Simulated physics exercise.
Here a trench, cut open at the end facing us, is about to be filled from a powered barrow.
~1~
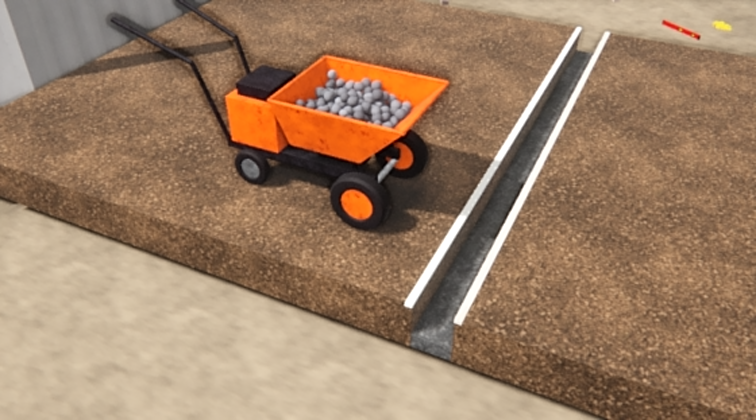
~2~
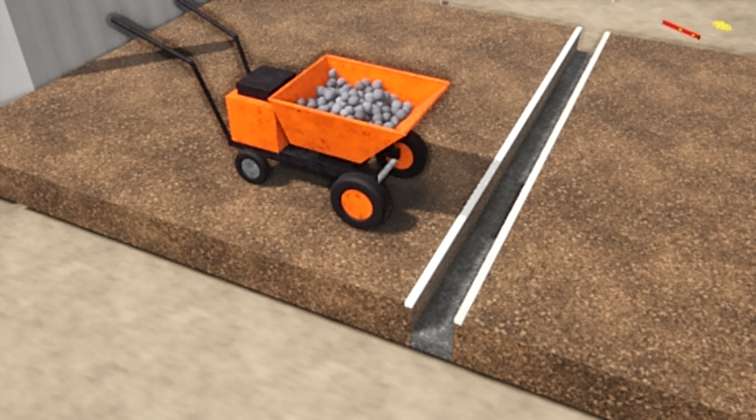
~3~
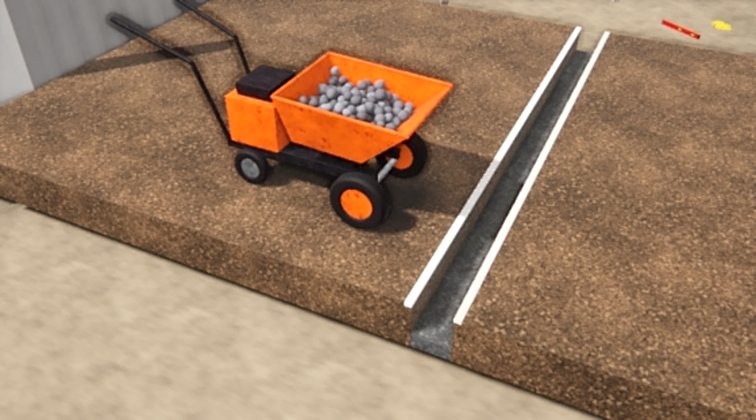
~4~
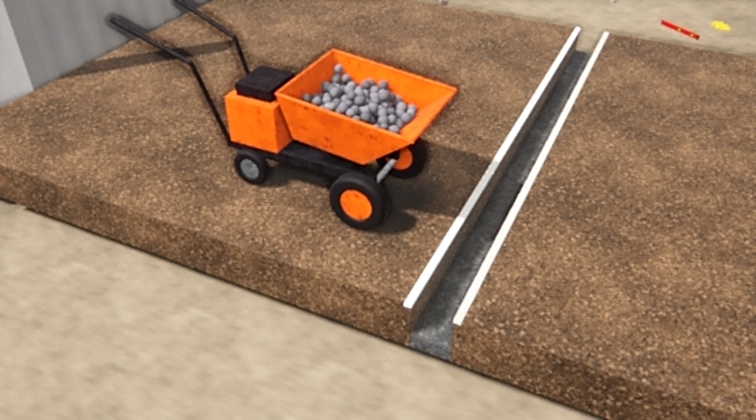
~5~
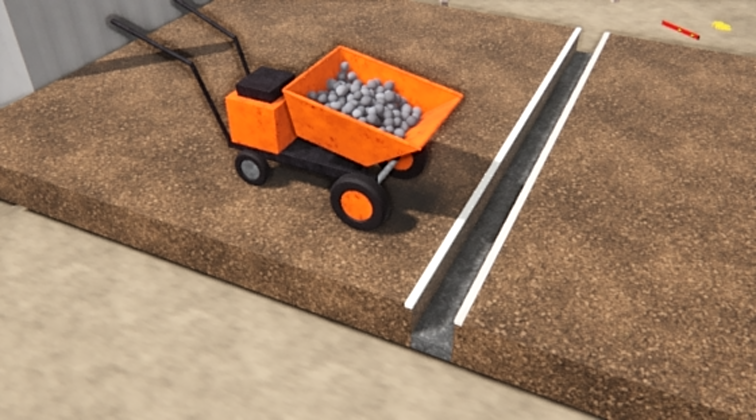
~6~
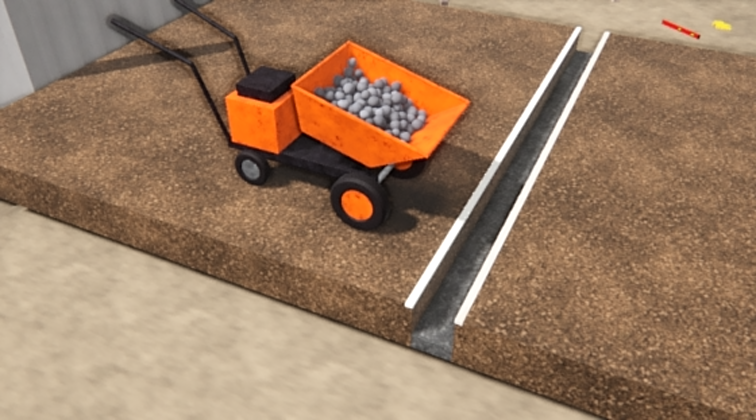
Orange skip of a powered barrow loaded with round grey cobbles slowly tilting forward to the right beside a narrow, white-edged trench.
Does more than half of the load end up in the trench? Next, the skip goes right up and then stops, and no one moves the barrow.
Yes, trench holds most.
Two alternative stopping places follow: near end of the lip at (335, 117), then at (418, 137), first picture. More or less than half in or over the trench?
Respectively: A smaller portion, a smaller portion.
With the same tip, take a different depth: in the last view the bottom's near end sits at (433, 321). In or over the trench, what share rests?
The share would be close to 40 percent.
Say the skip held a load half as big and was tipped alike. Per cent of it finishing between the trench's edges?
About 100 per cent.
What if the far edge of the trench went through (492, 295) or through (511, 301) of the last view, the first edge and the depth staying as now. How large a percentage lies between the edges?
The first case gives around 100 percent, and the second around 100 percent.
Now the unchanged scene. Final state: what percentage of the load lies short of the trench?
Result: Close to 0 %.
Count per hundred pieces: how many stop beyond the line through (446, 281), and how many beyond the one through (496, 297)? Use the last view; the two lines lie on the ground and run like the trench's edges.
About 70 and 10 %.
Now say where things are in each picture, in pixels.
Lip of the skip at (402, 134), level; top of the load at (352, 104), round cobbles; first edge of the trench at (427, 274); far edge at (475, 289), the trench under half as wide as the skip, and about as deep as wide, in the first picture.
Lip of the skip at (404, 134), level; top of the load at (352, 104), in the second picture.
Lip of the skip at (407, 137), tipped barely; top of the load at (354, 103), in the third picture.
Lip of the skip at (412, 142), tipped a little; top of the load at (358, 103), in the fourth picture.
Lip of the skip at (419, 149), tipped a little; top of the load at (352, 100), in the fifth picture.
Lip of the skip at (426, 156), tipped clearly; top of the load at (339, 98); first edge of the trench at (427, 274); far edge at (475, 290), in the sixth picture.
Soon after the last picture, skip tipped steeply; all in the skip.
A little later, skip tipped steeply; most in the skip; a small part in or heaped over the trench; a stray few beyond it.
Later still, skip tipped right over; a small part in the skip; most in or heaped over the trench; a small part beyond it.
By the end, skip tipped right over; a stray few in the skip; most in or heaped over the trench; a small part beyond it.
